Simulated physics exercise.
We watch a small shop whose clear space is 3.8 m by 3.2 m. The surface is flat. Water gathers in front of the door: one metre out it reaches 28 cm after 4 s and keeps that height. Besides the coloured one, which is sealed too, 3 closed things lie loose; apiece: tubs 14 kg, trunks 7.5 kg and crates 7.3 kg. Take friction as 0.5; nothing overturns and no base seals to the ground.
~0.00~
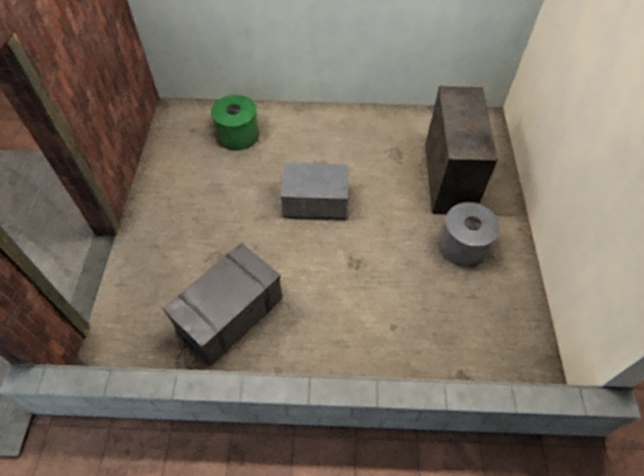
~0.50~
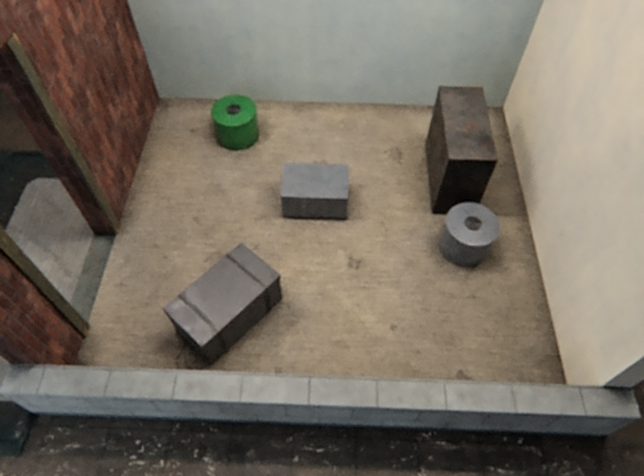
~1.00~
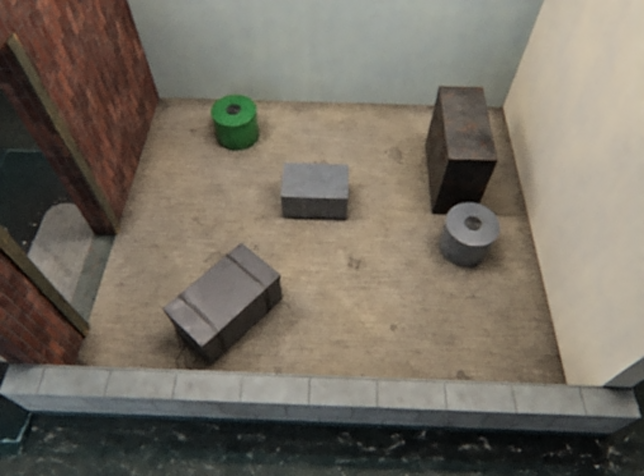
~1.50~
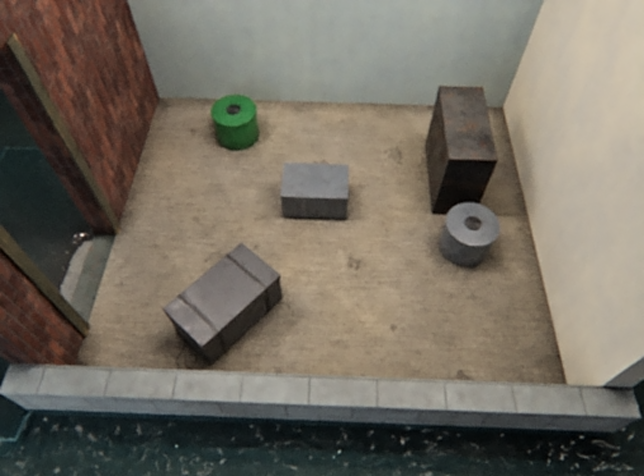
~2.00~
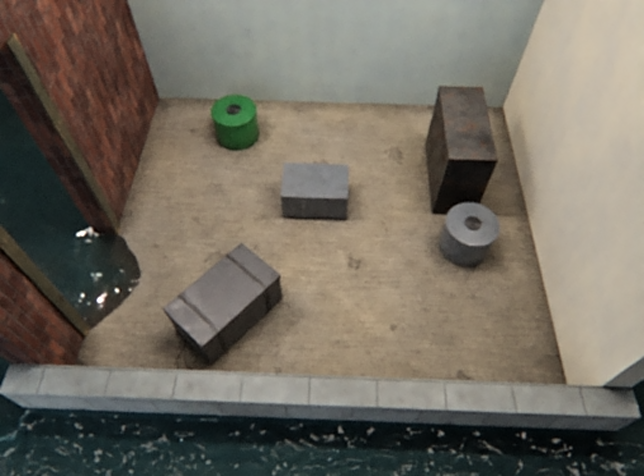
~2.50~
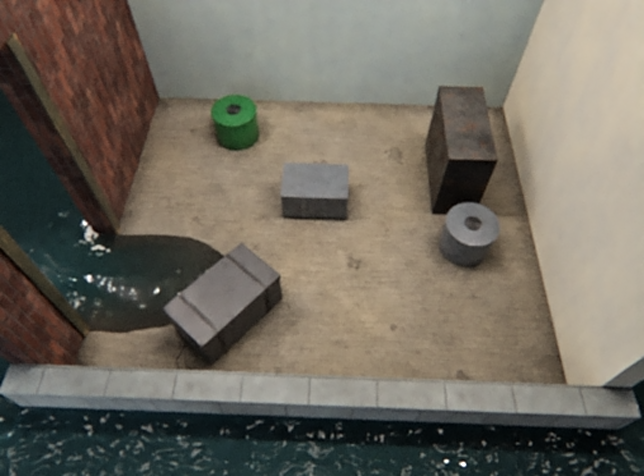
Dark water rising outside a small brick-walled room, then spreading through the left doorway across the floor to a grey trunk.
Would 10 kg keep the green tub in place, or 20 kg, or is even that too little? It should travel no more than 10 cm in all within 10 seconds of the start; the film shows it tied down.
Verdict: Only the larger load is enough.
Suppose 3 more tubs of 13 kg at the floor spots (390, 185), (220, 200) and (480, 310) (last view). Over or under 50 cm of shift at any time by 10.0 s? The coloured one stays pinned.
In turn: Over, short of it, past it.
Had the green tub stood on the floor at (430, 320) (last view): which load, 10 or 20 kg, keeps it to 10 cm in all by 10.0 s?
Neither holds.
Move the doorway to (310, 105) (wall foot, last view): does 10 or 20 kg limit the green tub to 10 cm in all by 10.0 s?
In that case only the higher weight holds it.
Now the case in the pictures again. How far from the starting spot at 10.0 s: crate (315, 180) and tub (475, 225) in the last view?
In that order: 100 cm, 150 cm.
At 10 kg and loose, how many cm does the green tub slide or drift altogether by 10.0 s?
About 60 cm.
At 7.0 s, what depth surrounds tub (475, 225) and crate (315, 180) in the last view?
Roughly 12 and 9 cm.
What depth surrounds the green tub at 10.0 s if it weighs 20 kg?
Roughly 9 cm.
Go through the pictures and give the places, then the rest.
The first picture shows the green tub at (234, 110), on the bottom; 0.0 m2 under water; 0 of 4 have shifted.
The second picture shows the green tub at (234, 110) rests on the ground; 0.0 m2 under water; 0 of 4 have shifted.
The third picture shows the green tub at (234, 110), on the bottom; 0.0 m2 under water; 0 of 4 have shifted.
The fourth picture shows the green tub at (234, 110) rests on the ground; 0.0 m2 under water; 0 of 4 have shifted.
The fifth picture shows the green tub at (234, 110), on the bottom; 0.2 m2 under water; 0 of 4 have shifted.
The sixth picture shows the green tub at (234, 110) rests on the ground; 0.8 m2 under water; 0 of 4 have shifted.
After 3.5 s the green tub would be 0 cm from its start with 10 kg and 0 cm from its start with 20 kg; 0 cm of water round it then.
After 4.5 s the green tub would be 0 cm from its start with 10 kg and 0 cm from its start with 20 kg; 1 cm of water round it then.
After 7.0 s the green tub would be 0 cm from its start with 10 kg and 0 cm from its start with 20 kg; 2 cm of water round it then.
After 10.0 s the green tub would be 59 cm from its start with 10 kg and 3 cm from its start with 20 kg; 9 cm of water round it then.
